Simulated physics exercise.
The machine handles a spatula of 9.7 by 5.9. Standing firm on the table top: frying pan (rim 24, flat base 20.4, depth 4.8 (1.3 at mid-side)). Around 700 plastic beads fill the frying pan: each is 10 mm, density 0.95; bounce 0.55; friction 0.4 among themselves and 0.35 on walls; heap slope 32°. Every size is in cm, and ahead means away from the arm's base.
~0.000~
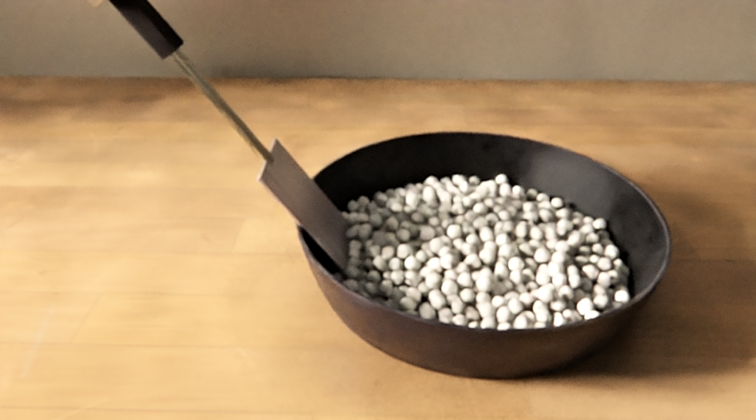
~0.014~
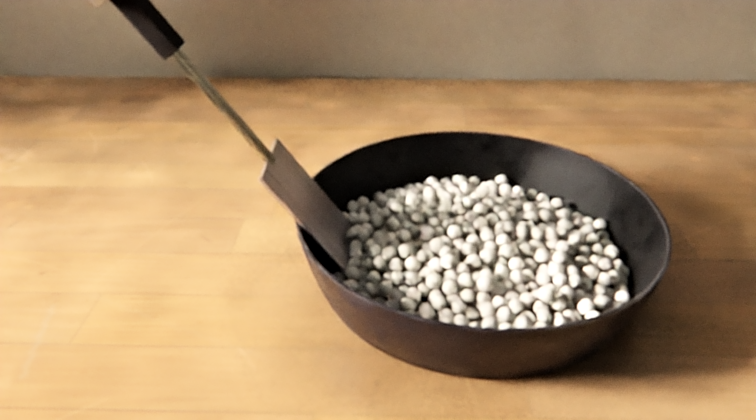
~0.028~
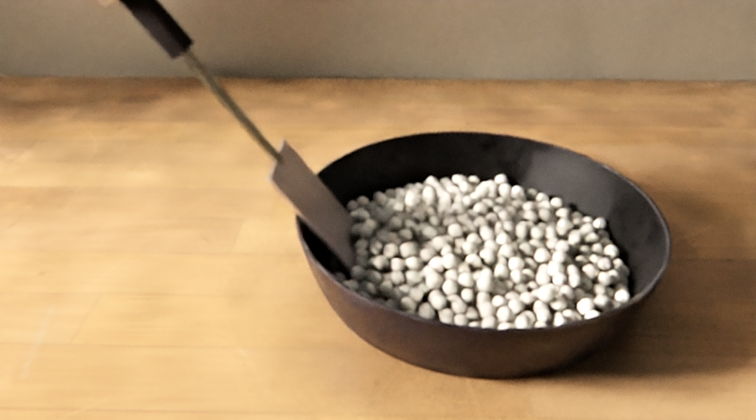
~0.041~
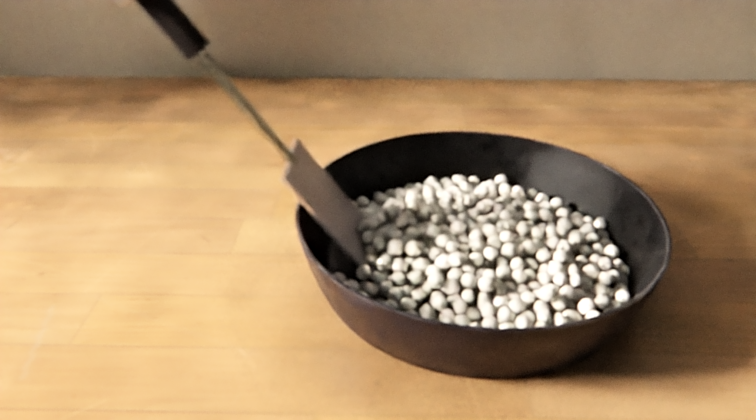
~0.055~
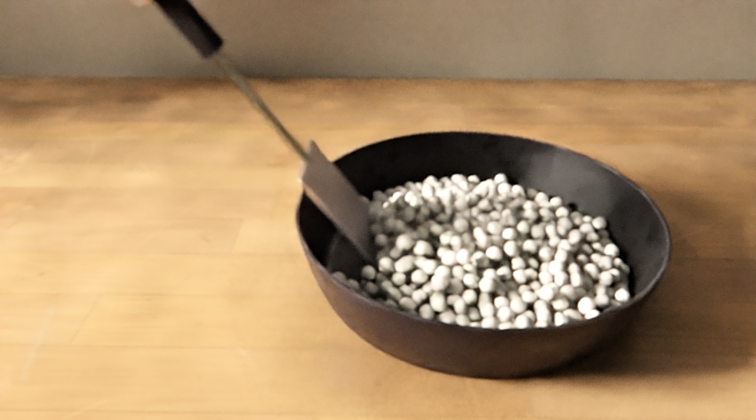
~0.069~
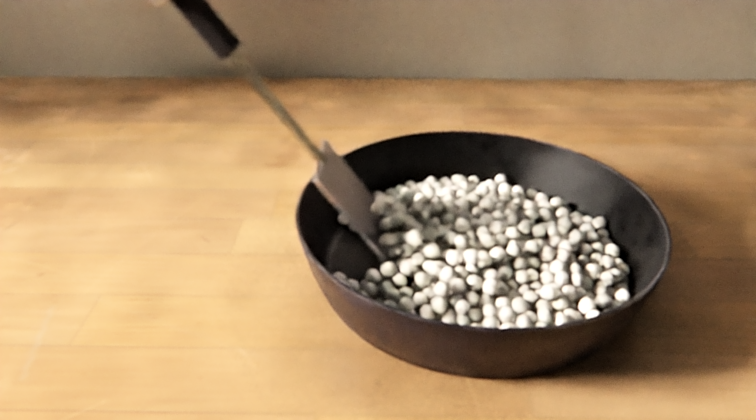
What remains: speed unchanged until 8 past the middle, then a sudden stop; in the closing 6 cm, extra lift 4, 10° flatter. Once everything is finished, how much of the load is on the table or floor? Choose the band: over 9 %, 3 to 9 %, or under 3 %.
3 to 9 %.
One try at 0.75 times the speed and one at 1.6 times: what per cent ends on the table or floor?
About 0 and 15 per cent.
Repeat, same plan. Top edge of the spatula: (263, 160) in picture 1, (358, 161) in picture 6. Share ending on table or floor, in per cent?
It works out to about 15 %, more or less.
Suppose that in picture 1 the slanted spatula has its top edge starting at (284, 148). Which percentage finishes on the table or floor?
I'd estimate around 5 per cent.
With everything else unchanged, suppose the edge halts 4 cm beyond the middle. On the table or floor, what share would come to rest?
Near 0 per cent.
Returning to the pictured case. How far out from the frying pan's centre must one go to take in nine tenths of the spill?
Radial distance: Approx. 45 cm.
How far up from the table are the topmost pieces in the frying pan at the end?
About 5.0 centimetres.
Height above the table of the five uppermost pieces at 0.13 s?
Somewhere around 6 centimetres high.
After 0.13 s, sloping 55°, highest piece 6 above the table; 697 in the frying pan.
After 0.20 s, sloping 51°, highest piece 7 above the table; 697 in the frying pan.
After 0.43 s, sloping 45°, highest piece 6 above the table; 659 in the frying pan, 38 on the table or floor.
After 1.48 s, sloping 45°, highest piece 5 above the table; 658 in the frying pan, 39 on the table or floor.
At rest, 658 in the frying pan, 39 on the table or floor. That is 6 % on the table or floor.
